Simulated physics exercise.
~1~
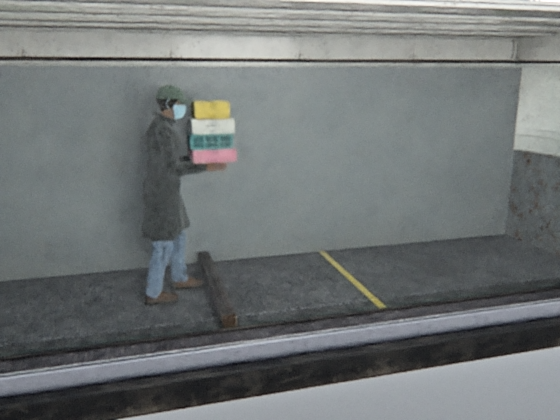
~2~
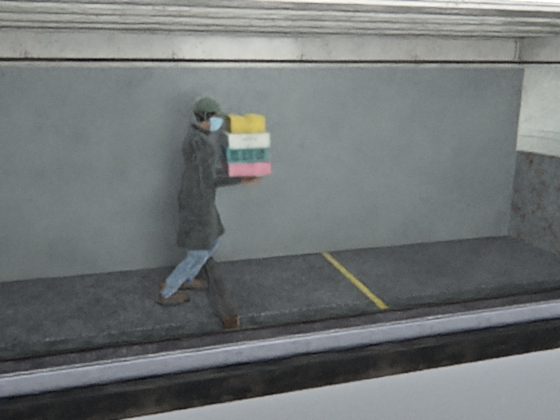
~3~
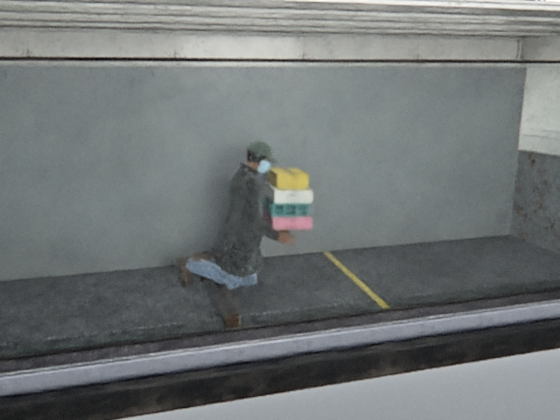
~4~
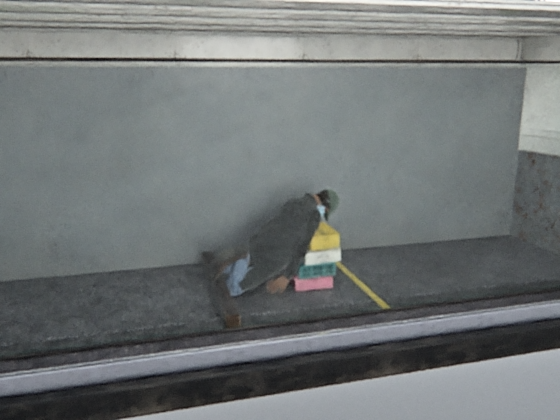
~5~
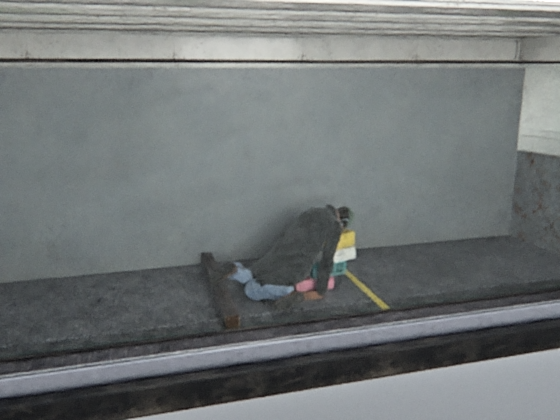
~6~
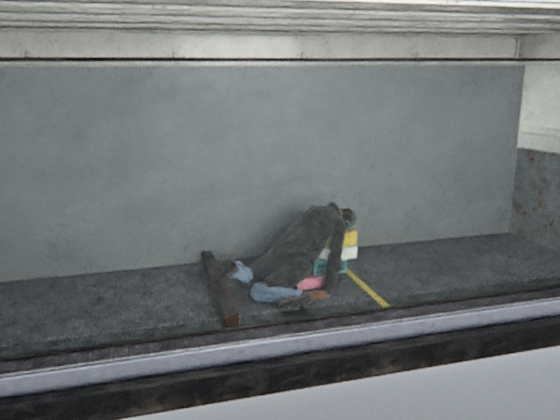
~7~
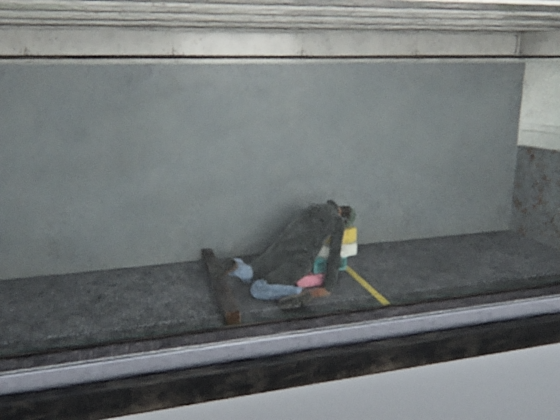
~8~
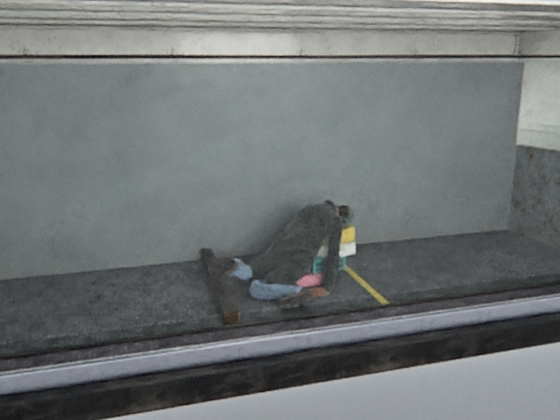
On a dark floor against a plain grey wall, a person in a cap, face mask, long dark coat and jeans holds a stack of yellow, white, teal and pink boxes, facing right. The person moves right, legs catching at a low dark rail. They pitch forward and drop toward their knees, the stack still held out in front. The boxes come down near a yellow line, and the person folds over them. Finally the person lies slumped over the pile, nearly still, with head and boxes all short of the line.
